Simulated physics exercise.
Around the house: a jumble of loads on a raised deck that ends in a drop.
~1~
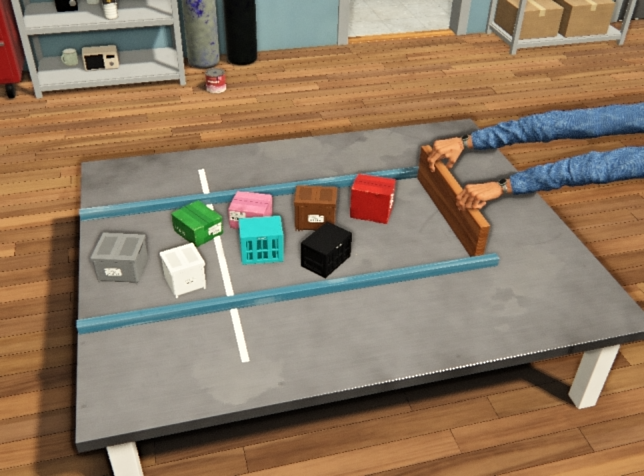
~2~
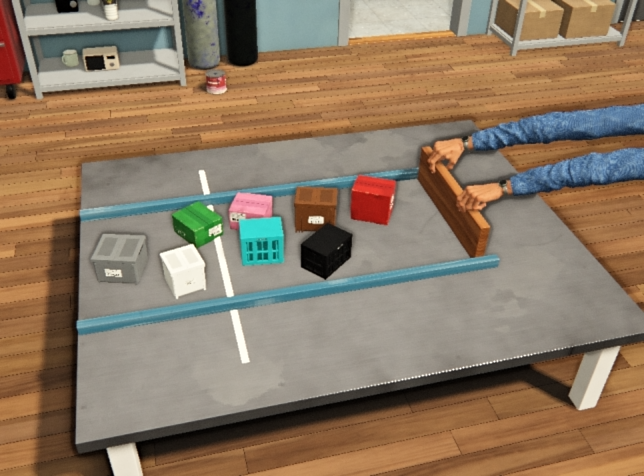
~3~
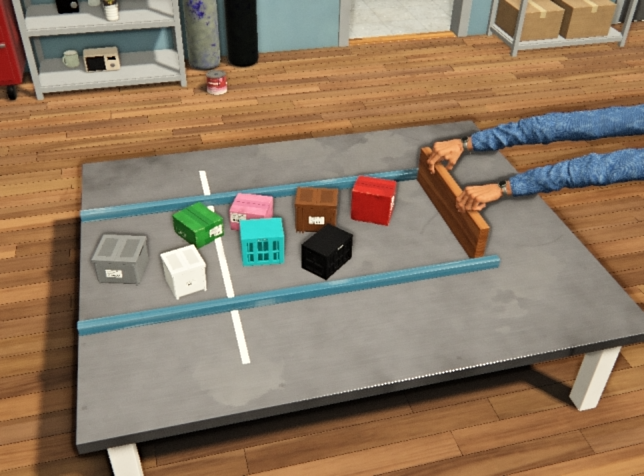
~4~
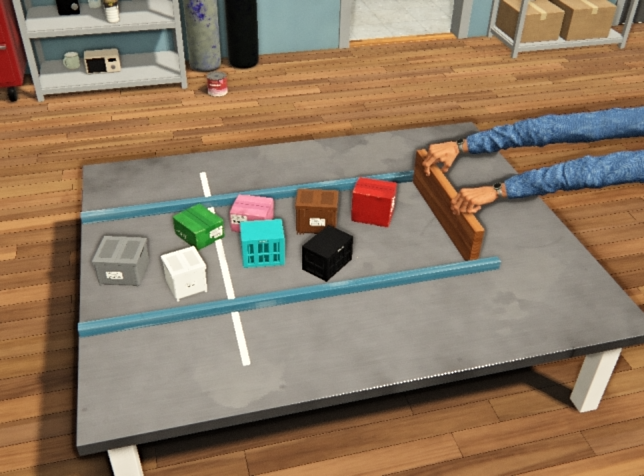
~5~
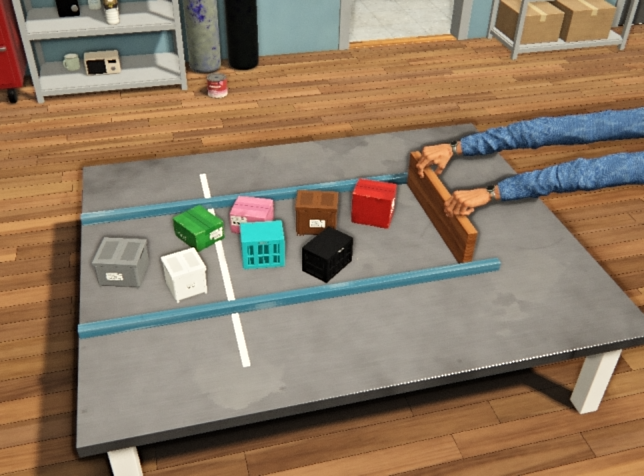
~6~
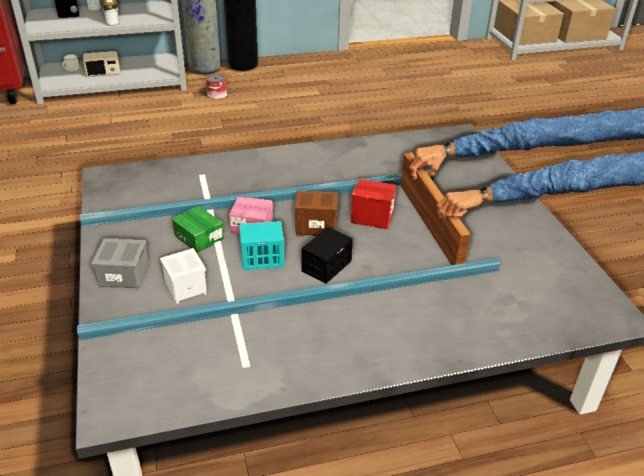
Two hands slide a wooden plank slightly left along a table toward several still, colourful boxes.
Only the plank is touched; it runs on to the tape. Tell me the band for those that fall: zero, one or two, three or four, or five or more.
Outcome: The number that fall off is zero.
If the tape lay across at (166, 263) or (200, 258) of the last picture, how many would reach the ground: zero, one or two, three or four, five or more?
Taking them in turn, just one or two; no fall at all.
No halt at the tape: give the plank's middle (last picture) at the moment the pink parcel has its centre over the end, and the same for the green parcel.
At (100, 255) for the pink parcel; at (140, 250) for the green parcel.
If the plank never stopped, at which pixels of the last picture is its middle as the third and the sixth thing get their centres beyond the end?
At (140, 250) for the third, at (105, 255) for the sixth.
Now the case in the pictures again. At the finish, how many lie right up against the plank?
In contact: 3.
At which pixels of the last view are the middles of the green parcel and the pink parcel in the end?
The green parcel at (124, 229), the pink parcel at (196, 213).
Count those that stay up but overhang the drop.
0 of them.
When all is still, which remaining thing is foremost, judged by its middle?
That is the grey tote.
A little later, none off yet; grey tote at rest near (122, 264); white tote at rest near (184, 276); green parcel at rest near (198, 229).
Next, none off yet; grey tote at rest near (122, 264); white tote at rest near (184, 276); green parcel shifted a little near (184, 230).
When it is over, the number that fall off is zero.
